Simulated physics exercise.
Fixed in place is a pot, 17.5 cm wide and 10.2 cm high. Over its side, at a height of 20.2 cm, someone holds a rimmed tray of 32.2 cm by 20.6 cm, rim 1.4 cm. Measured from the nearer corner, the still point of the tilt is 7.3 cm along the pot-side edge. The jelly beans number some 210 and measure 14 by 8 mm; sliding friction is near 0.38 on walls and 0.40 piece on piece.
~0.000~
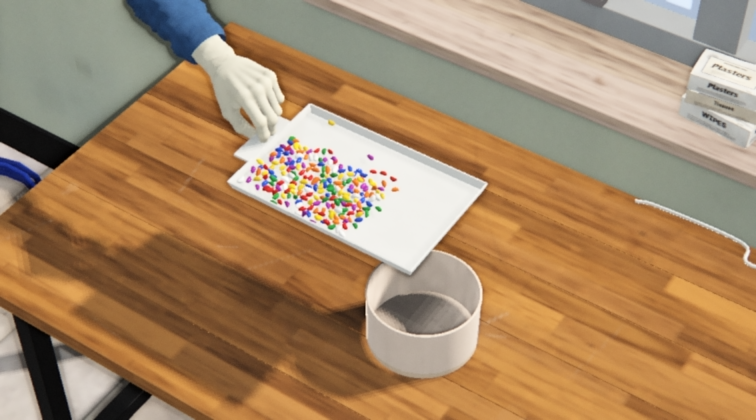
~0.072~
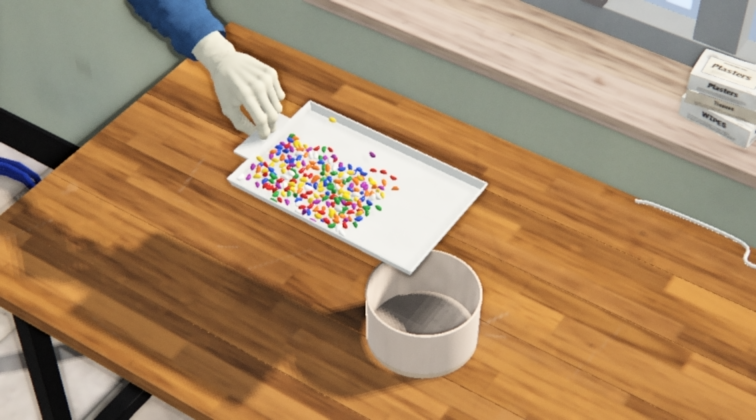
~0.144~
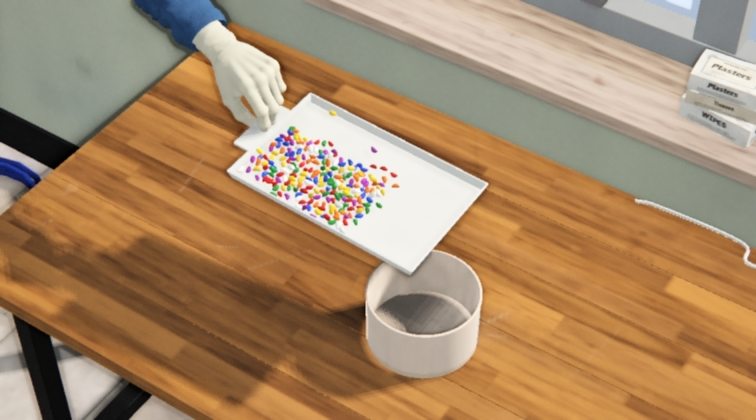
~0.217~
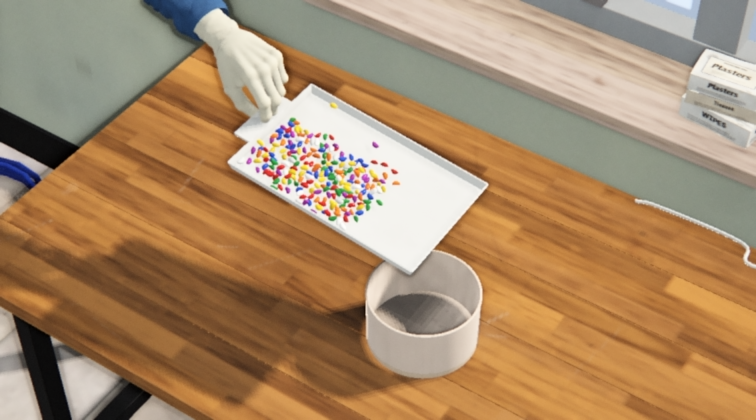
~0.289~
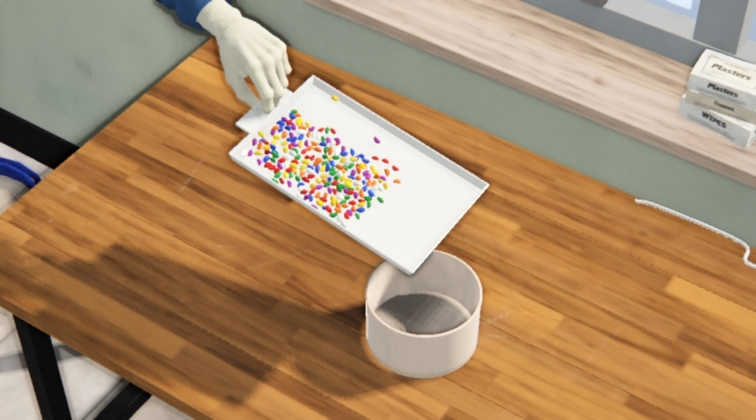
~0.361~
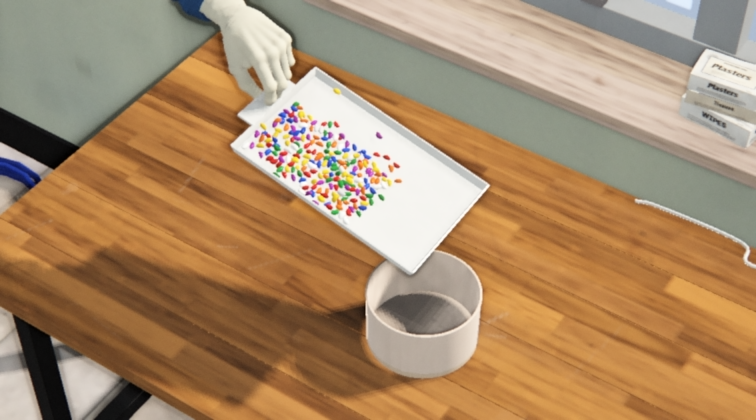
On a wooden table, a gloved hand slowly raised the far left end of a white tray of colourful jelly beans, tilting it toward a round pot while the beans barely shifted.
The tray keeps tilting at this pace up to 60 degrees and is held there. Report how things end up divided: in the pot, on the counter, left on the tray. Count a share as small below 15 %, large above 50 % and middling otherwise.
Pot: Middling. Counter: Middling. Left on the tray: Middling.
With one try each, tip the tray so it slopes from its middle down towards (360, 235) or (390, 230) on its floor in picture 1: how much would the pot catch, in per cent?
I'd put it at about 45 per cent for the first tilt and about 60 per cent for the second.
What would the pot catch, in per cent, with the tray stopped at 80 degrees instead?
In that case some 60 per cent.
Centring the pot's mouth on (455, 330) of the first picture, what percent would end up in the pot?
I'd expect near 35 per cent.
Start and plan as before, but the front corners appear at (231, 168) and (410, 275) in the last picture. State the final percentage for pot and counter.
The pot gets 50 and the counter 30.
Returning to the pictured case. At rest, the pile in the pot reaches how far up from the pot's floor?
1.0 cm.
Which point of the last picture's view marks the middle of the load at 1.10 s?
(446, 239) or thereabouts.
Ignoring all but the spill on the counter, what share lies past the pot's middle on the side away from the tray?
Share: Around 90 %.
Then, at 0.80 s, tilt 36 degrees; the tray holds 100 %, the pot 0 %.
After 1.10 s, tilt 51 degrees; the tray holds 60 %, the pot 5 %.
After 1.49 s, tilt 60 degrees; the tray holds 40 %, the pot 25 %.
In the end, at 2.5 s, pot 25 %, counter 30 %, tray 40 %.
